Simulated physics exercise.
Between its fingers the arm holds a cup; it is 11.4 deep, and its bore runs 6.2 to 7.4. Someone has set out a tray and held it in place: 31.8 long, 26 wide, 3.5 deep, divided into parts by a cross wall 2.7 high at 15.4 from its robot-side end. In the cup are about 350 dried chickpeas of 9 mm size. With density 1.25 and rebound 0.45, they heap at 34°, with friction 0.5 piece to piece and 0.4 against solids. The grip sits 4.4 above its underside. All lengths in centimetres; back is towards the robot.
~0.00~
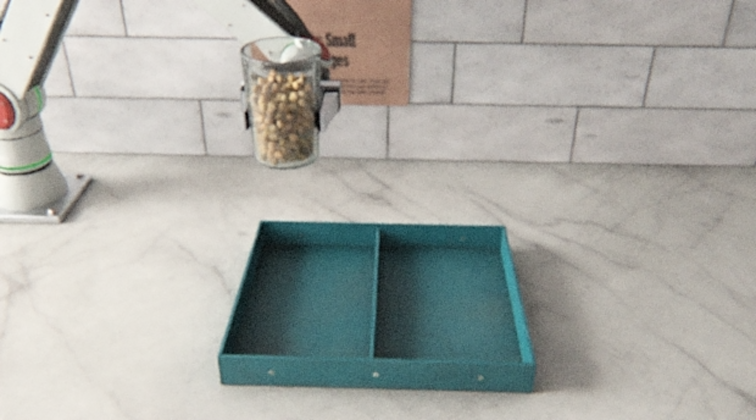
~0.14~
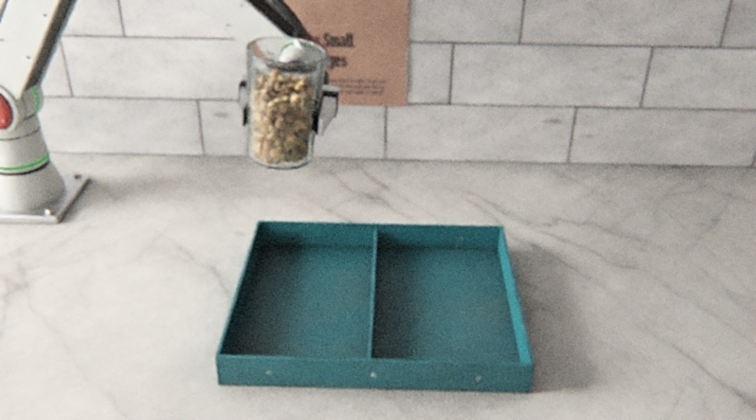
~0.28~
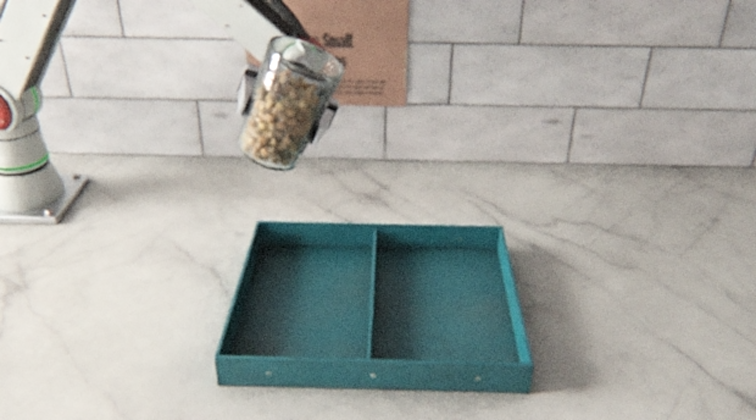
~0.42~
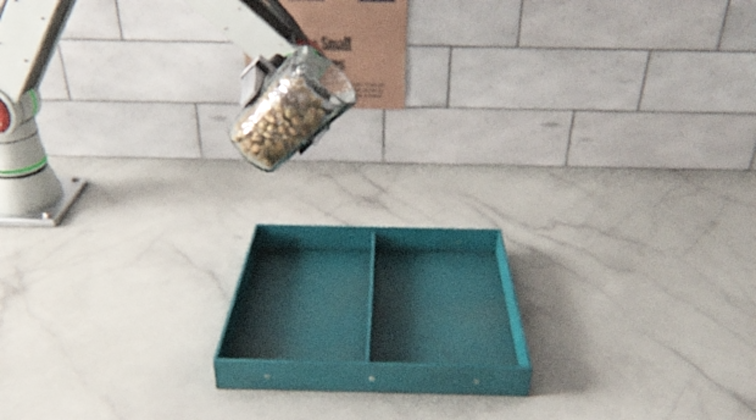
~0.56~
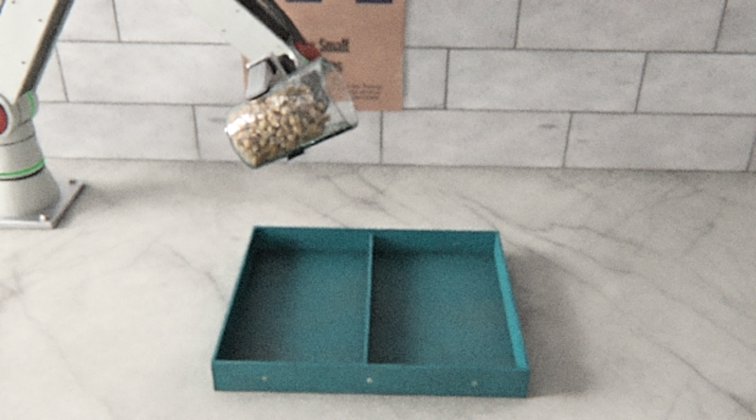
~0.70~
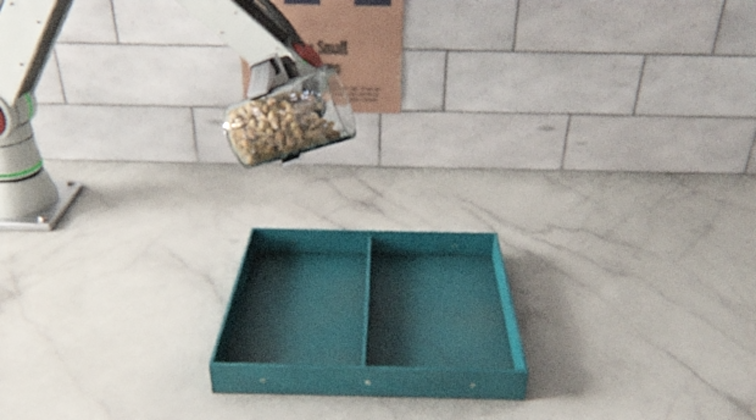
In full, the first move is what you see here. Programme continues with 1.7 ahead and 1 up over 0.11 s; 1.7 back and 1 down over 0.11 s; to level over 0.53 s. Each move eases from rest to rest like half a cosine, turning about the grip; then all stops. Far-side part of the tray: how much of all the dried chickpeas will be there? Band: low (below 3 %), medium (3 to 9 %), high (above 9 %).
Low.
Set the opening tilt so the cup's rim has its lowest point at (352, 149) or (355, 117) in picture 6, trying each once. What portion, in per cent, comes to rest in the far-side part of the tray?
5 % and 0 %.
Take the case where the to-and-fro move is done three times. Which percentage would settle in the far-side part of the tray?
It would come to around 5 %.
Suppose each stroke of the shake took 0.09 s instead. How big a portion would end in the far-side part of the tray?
0 %.
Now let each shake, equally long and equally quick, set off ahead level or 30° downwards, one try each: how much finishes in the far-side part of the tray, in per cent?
Estimates, in order: 0 % then 0 %.
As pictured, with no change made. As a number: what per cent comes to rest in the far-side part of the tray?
0 per cent, give or take.
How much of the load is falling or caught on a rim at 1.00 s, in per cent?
I'd put it near 0 per cent.
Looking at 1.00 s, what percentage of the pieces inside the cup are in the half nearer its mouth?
About 40 per cent.
By 1.00 s, tilted 64° forward, highest piece 27 above the table; 345 in the cup, 1 in flight or on a rim.
By 1.30 s, tilted 13° forward, highest piece 30 above the table; 345 in the cup, 1 in the far-side part.
By 1.65 s, level, highest piece 30 above the table; 345 in the cup, 1 in the far-side part.
By 2.70 s, level, highest piece 30 above the table; 345 in the cup, 1 in the far-side part.
Final count, 345 in the cup, 1 in the far-side part. That is 0 % in the far-side part of the tray.
